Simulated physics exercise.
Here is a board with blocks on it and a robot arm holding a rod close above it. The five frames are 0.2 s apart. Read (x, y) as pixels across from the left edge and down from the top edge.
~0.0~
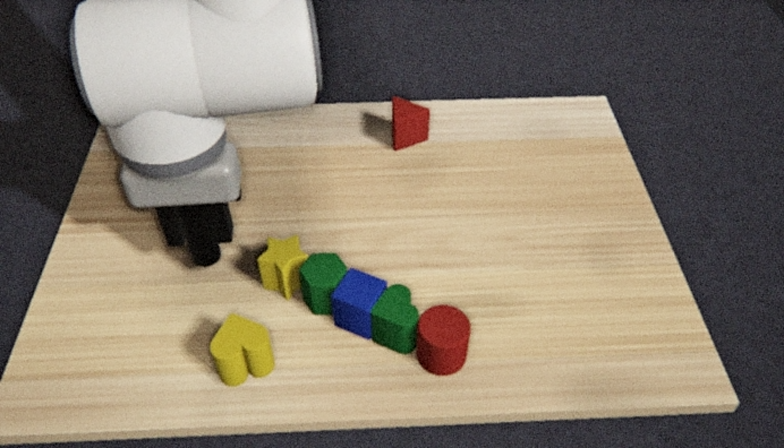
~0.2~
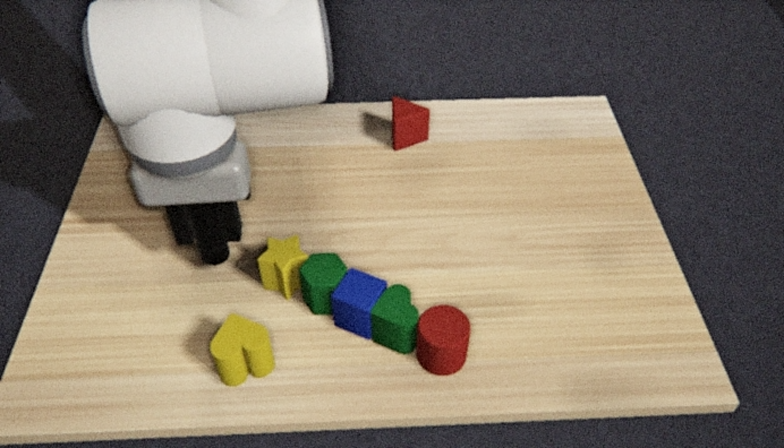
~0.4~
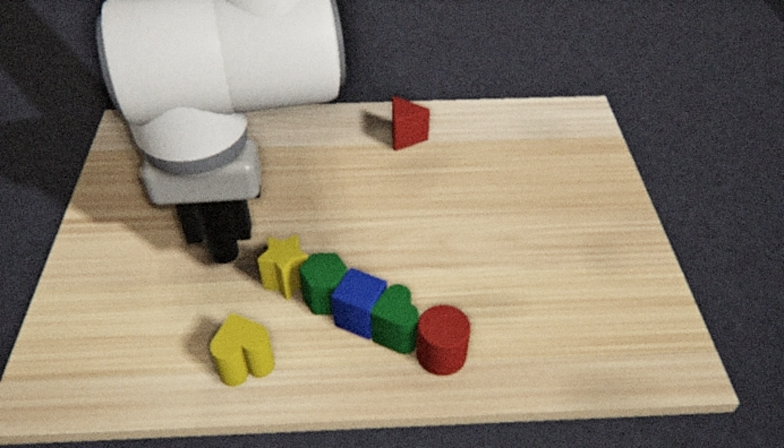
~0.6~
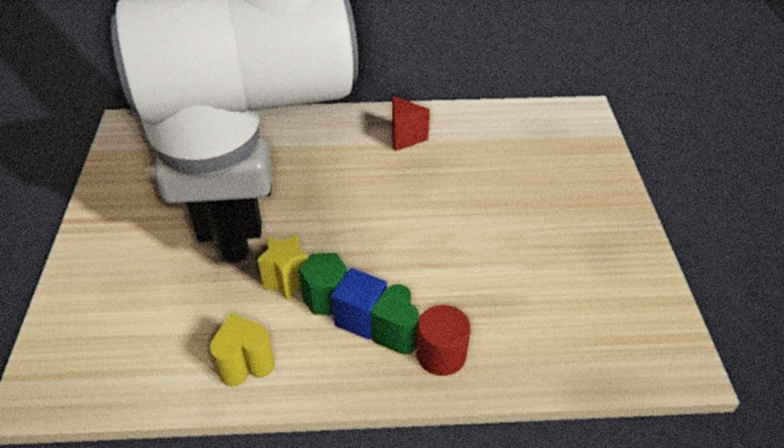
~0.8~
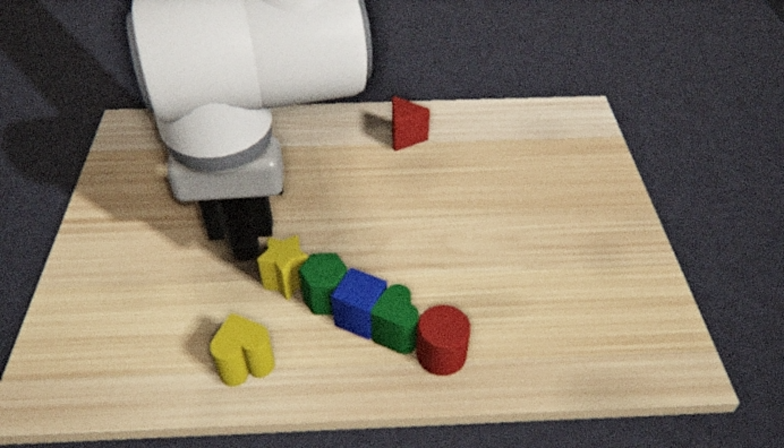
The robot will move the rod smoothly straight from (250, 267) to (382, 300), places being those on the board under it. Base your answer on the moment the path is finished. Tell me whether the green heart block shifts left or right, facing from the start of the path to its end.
It moves right.
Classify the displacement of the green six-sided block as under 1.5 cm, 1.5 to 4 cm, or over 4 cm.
Movement: Over 4 cm.
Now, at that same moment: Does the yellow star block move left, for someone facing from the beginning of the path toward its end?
Short answer: Yes.
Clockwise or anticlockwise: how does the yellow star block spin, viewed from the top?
From above, the yellow star block will be seen to turn anti-clockwise.
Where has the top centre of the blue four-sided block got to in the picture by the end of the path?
The middle of the upper face of the blue four-sided block will lie at about (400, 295) in the picture.
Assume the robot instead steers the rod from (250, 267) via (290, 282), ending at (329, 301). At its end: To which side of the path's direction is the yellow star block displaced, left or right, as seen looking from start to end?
Its sideways move is to the left.
The first path, step by step. One third of the way, rod (291, 263); yellow star block (319, 249); green six-sided block (354, 266), turned 20° clockwise; blue four-sided block (379, 295), turned 20° clockwise; green heart block (408, 319), turned 15° clockwise.
Two thirds of the way, rod (336, 274); yellow star block (358, 243), turned 55° anticlockwise; green six-sided block (402, 256), turned 60° clockwise; blue four-sided block (396, 292), turned 55° clockwise; green heart block (412, 327), turned 30° clockwise.
At the end, rod (382, 285); yellow star block (372, 242), turned 100° anticlockwise; green six-sided block (412, 254), turned 70° clockwise; blue four-sided block (400, 296), turned 45° clockwise; green heart block (413, 328), turned 40° clockwise.
